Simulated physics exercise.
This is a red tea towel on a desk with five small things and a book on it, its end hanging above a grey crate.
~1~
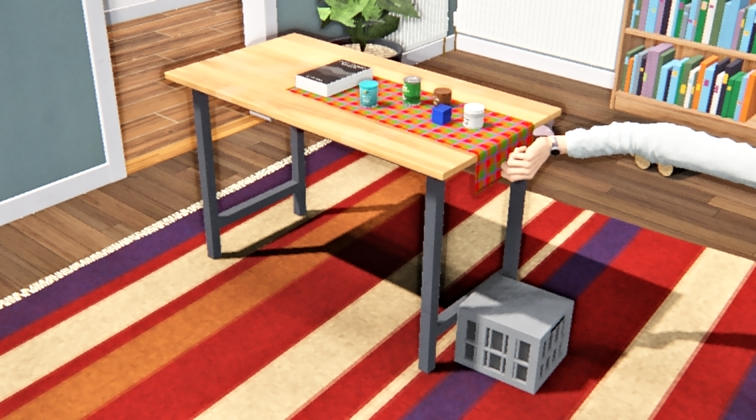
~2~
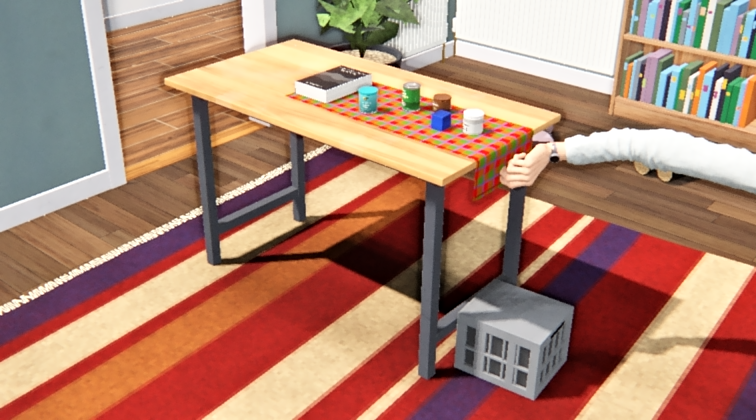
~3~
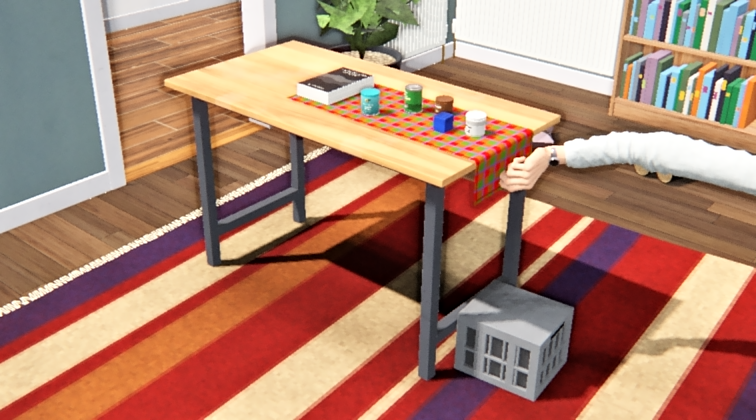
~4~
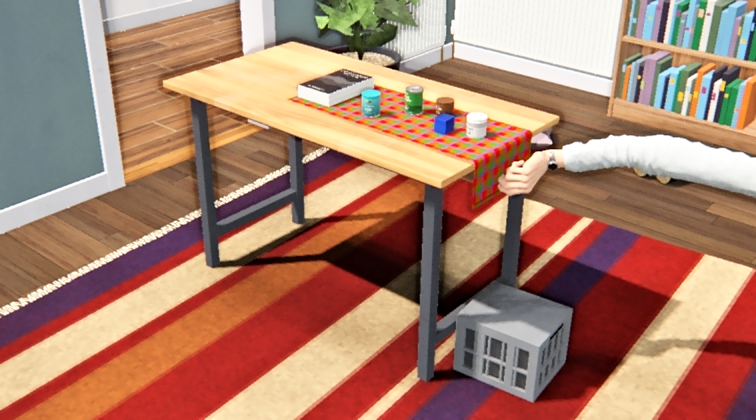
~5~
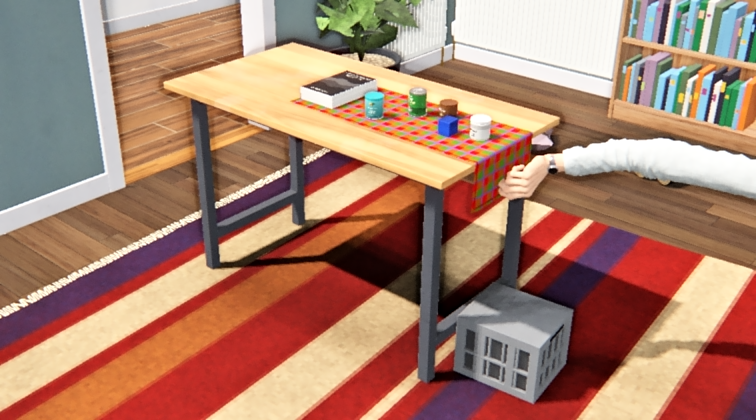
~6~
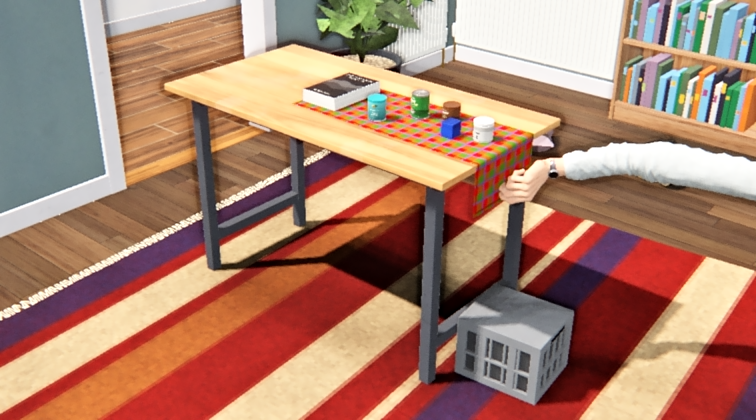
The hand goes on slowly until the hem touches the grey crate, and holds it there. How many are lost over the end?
Over the edge go four.
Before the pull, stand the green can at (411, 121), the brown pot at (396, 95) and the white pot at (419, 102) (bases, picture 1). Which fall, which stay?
The green can goes over; the brown pot survives; the white pot falls.
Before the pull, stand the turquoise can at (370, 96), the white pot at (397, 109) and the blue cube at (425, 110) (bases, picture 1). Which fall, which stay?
The turquoise can keeps its place on top; the white pot drops off; the blue cube drops off.
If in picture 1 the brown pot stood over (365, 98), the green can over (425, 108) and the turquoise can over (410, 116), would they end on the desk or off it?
The brown pot does not fall; the green can comes down; the turquoise can falls.
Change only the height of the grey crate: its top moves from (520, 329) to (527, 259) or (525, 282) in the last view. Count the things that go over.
The count: 1 and 2.
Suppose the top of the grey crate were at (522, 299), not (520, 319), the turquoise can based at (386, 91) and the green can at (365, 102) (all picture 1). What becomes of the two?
The turquoise can remains up, the green can does not fall.
Soon after, hem near (499, 275); white pot, blue cube and brown pot gone.
After that, hem on the crate; white pot, blue cube, brown pot and green can gone.
In the end, hem on the crate; white pot, blue cube, brown pot and green can gone. The desk loses four.
